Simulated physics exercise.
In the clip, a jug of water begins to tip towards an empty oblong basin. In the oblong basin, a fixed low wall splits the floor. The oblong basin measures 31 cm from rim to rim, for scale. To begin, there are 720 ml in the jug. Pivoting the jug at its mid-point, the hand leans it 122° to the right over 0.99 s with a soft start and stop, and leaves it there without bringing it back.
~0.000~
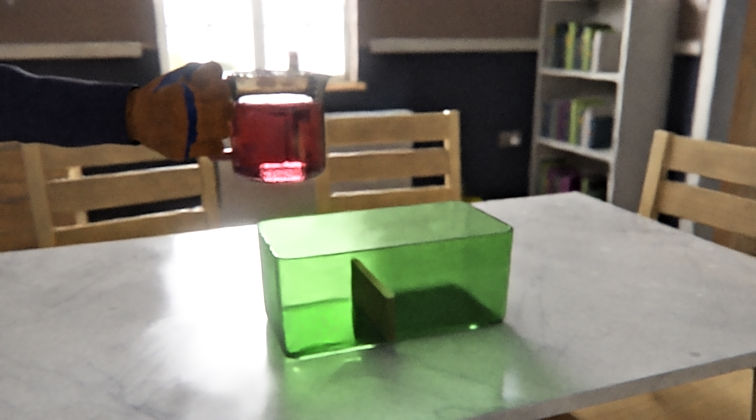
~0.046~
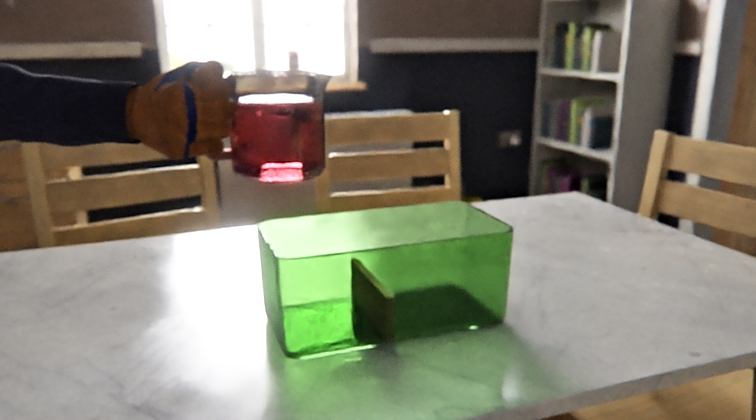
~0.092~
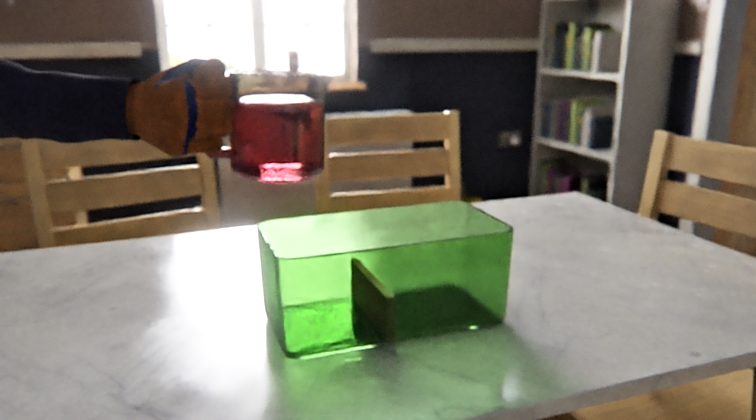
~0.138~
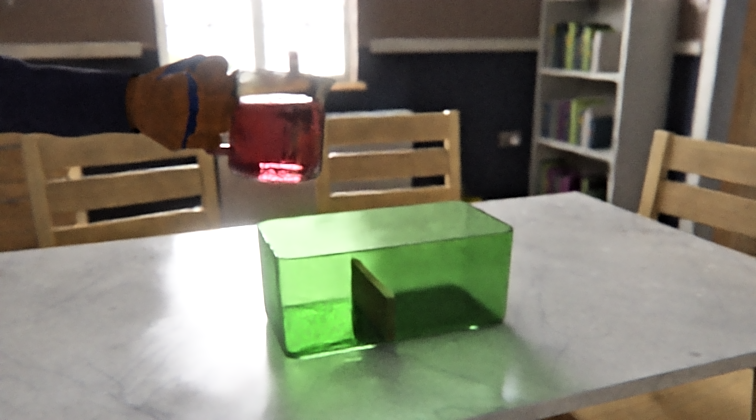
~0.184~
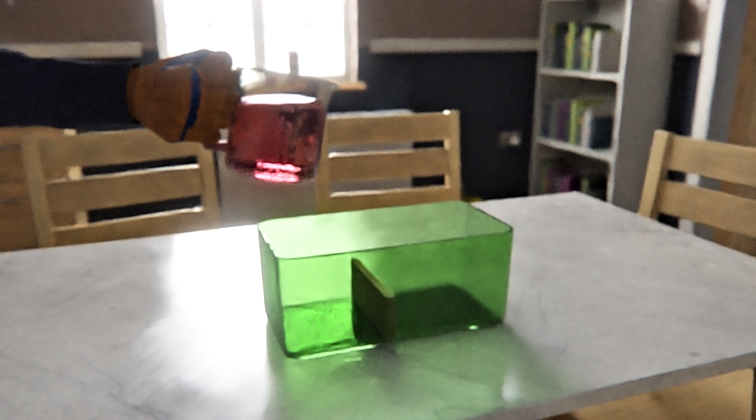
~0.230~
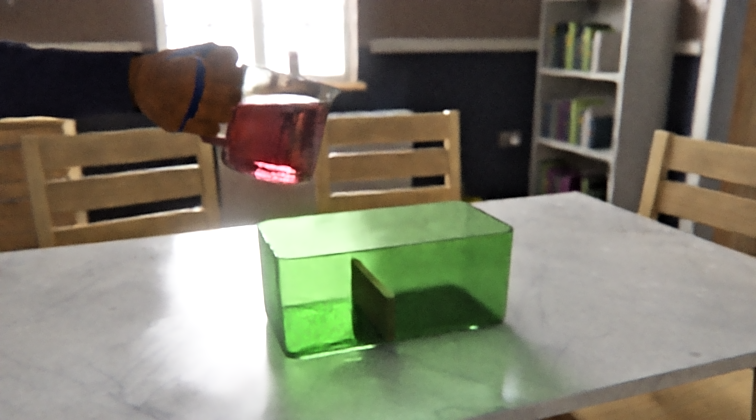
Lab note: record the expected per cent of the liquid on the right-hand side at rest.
Expected right-hand share: 65 per cent.
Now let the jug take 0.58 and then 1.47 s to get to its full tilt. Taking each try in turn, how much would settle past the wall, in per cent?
40 in a hundred, followed by 70 in a hundred.
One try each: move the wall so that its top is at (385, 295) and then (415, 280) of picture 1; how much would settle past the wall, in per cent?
I'd say 50 percent on the first go, 5 percent on the next.
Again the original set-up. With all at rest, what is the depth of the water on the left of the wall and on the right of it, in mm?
Left roughly 14 mm; right roughly 20 mm.
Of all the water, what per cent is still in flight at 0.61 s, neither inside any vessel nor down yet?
Some 20 per cent, I reckon.
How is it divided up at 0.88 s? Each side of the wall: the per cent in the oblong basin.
Near 14 on the left, 60 on the right.
After 0.61 s the tilt is 82° and 76 per cent is still to pour, 0 is left of the wall and 4 right of it.
After 0.88 s the tilt is 119° and 13 per cent is still to pour, 14 is left of the wall and 60 right of it.
After 1.17 s the tilt is 122° and 0 per cent is still to pour, 34 is left of the wall and 65 right of it.
After 1.49 s the tilt is 122° and 0 per cent is still to pour, 34 is left of the wall and 65 right of it.
In the end 34 per cent lies left of the wall, 65 right of it and 1 outside.
